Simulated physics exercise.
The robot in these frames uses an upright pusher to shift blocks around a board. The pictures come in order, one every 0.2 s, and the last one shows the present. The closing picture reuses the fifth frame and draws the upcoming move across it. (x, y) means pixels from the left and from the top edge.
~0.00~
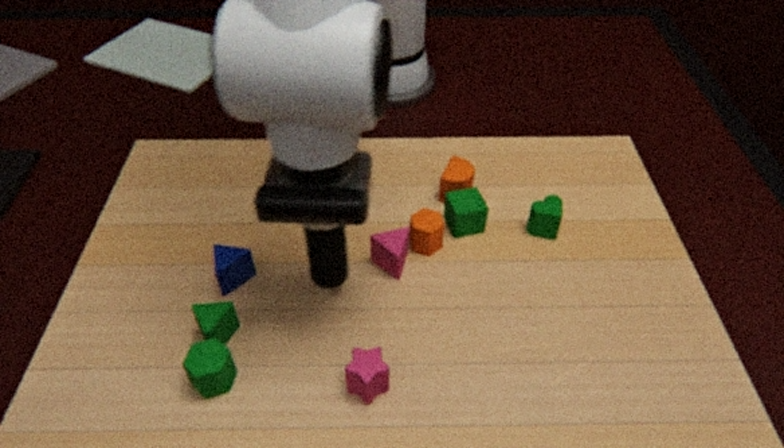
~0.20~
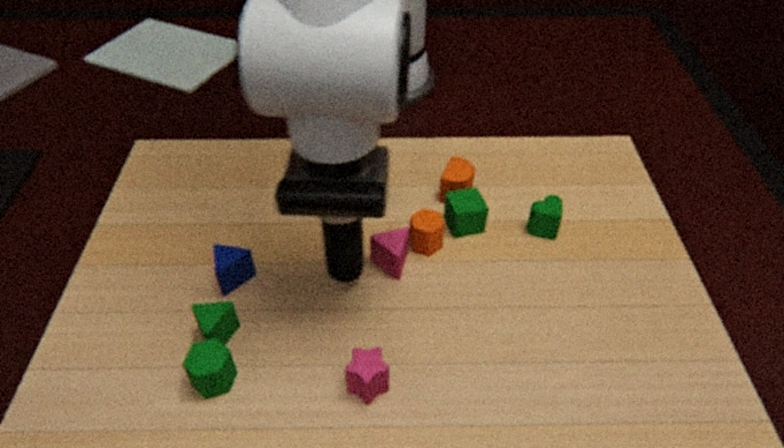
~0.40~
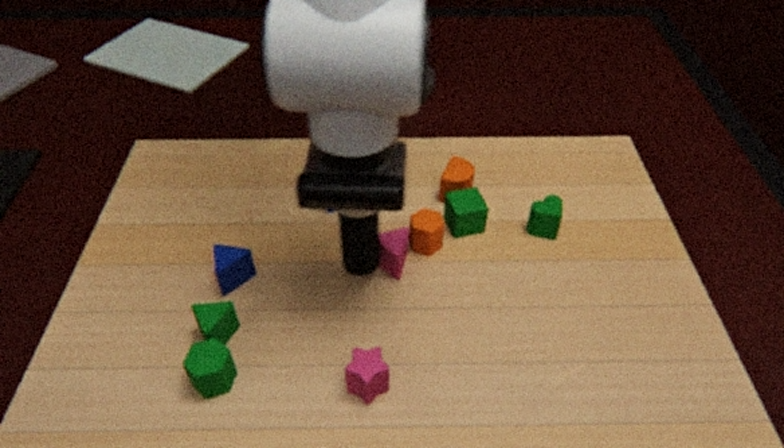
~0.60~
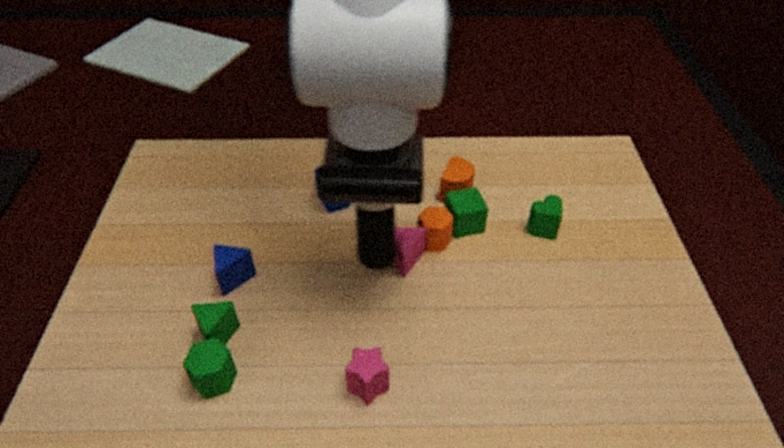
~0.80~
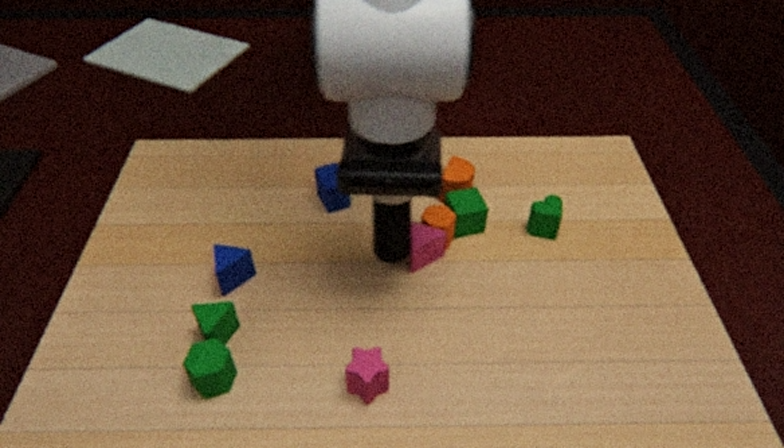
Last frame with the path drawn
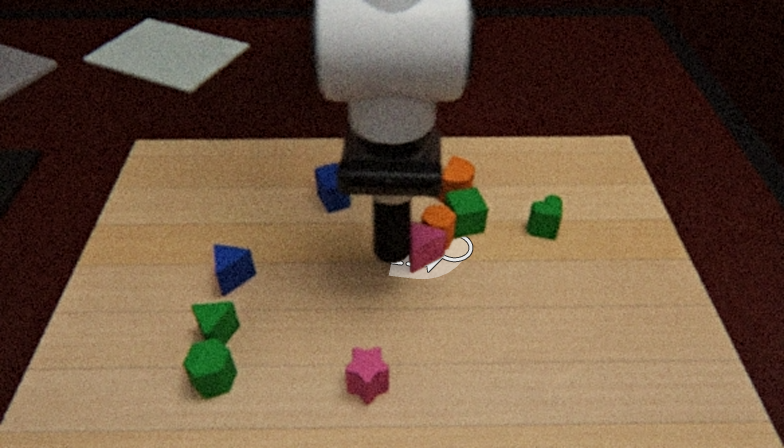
In this clip, a robot arm with an upright black pusher moves right across a wooden board of colored blocks, reaches a pink triangular block and pushes it slightly right, and the neighboring orange six-sided block also shifts slightly.
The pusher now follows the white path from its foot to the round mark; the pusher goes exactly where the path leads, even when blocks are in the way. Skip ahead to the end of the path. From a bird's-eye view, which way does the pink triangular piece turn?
The sense of turning is clockwise.
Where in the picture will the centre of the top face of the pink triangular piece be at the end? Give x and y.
Somewhere near (486, 230).
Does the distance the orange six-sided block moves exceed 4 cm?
It seems not.
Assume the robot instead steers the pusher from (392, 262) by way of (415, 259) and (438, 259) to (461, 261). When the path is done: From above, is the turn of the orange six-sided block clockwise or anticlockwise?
The turn is anti-clockwise.
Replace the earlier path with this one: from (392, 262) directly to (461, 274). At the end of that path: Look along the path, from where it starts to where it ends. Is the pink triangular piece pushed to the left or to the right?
That block drifts left.
Drawn move, from (392, 262) via (416, 265) and (439, 260), ending at (453, 247).
The first path, step by step. Halfway along, pusher at (429, 252); pink triangular piece at (461, 236), turned 15° anticlockwise.
At the end, pusher at (455, 235); pink triangular piece at (486, 230), turned 20° clockwise; orange six-sided block at (435, 203), turned 25° anticlockwise; orange half-round block still; green square piece at (471, 196).
